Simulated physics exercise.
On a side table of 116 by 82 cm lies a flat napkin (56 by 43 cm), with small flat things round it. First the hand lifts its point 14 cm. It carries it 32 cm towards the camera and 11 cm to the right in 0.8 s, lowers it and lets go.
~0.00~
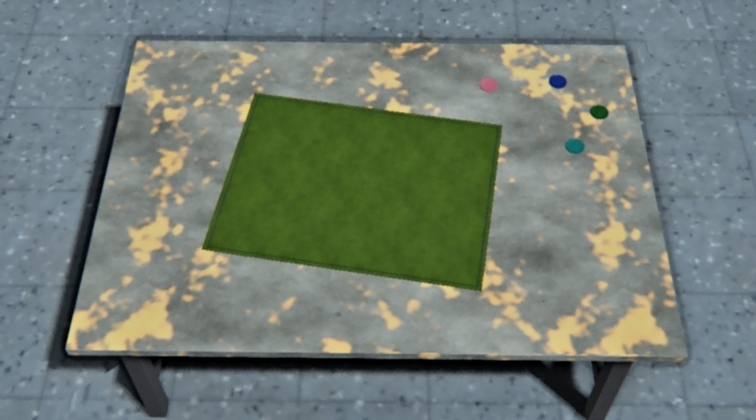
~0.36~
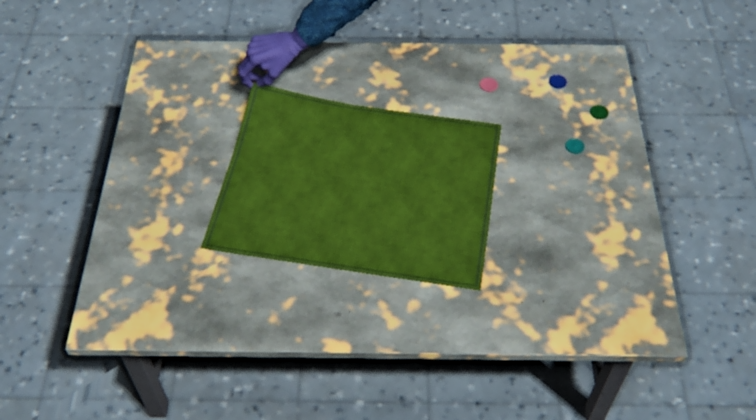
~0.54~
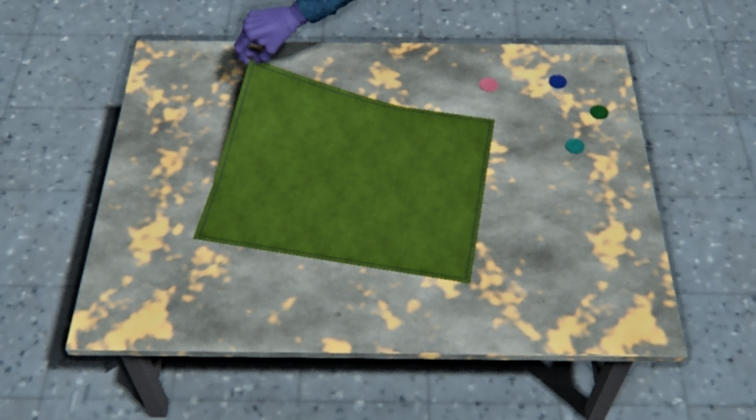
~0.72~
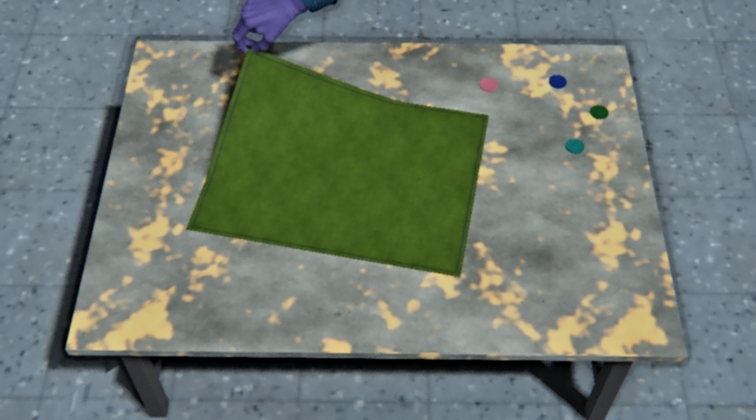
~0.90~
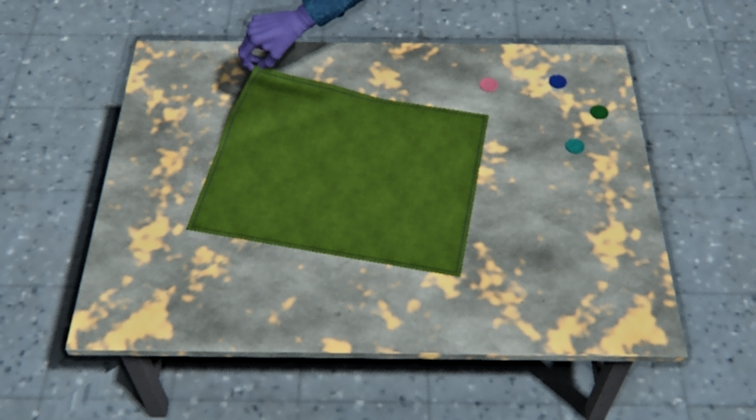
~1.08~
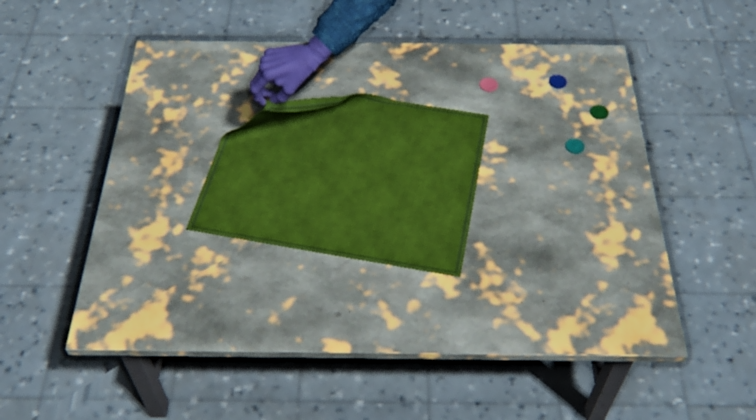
A purple-gloved hand in a blue sleeve reaches in from the top, grips the far left corner of a green napkin and lifts it, dragging the cloth slightly away and left, then folds the corner back towards the viewer and rightward, still gripping it. The grey-and-gold table stands on a speckled tiled floor, seen from above. Pink, blue, green and teal discs lie still at upper right.
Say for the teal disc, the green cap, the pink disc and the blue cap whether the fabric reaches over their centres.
The teal disc still shows, the green cap remains in the open, the pink disc still shows, the blue cap still shows.
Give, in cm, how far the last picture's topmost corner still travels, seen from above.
30 cm.
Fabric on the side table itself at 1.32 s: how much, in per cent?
Roughly 75 per cent.
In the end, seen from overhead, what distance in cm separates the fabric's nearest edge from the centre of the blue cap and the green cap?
I'd put the first at about 20 cm and the second at about 25 cm.
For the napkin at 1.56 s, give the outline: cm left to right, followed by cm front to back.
62 x 42 cm.
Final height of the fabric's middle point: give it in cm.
About 0 cm up.
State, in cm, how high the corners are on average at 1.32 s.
The corners are on average some 4 cm above the surface.
After 1.3 s, 75 % of it is down, spanning 63 by 43 cm, above no small thing.
After 1.6 s, 65 % of it is down, spanning 63 by 42 cm, above no small thing.
After 1.8 s, 65 % of it is down, spanning 63 by 42 cm, above no small thing.
After 2.0 s, 65 % of it is down, spanning 63 by 42 cm, above no small thing.
After 3.0 s, 65 % of it is down, spanning 63 by 42 cm, above no small thing.
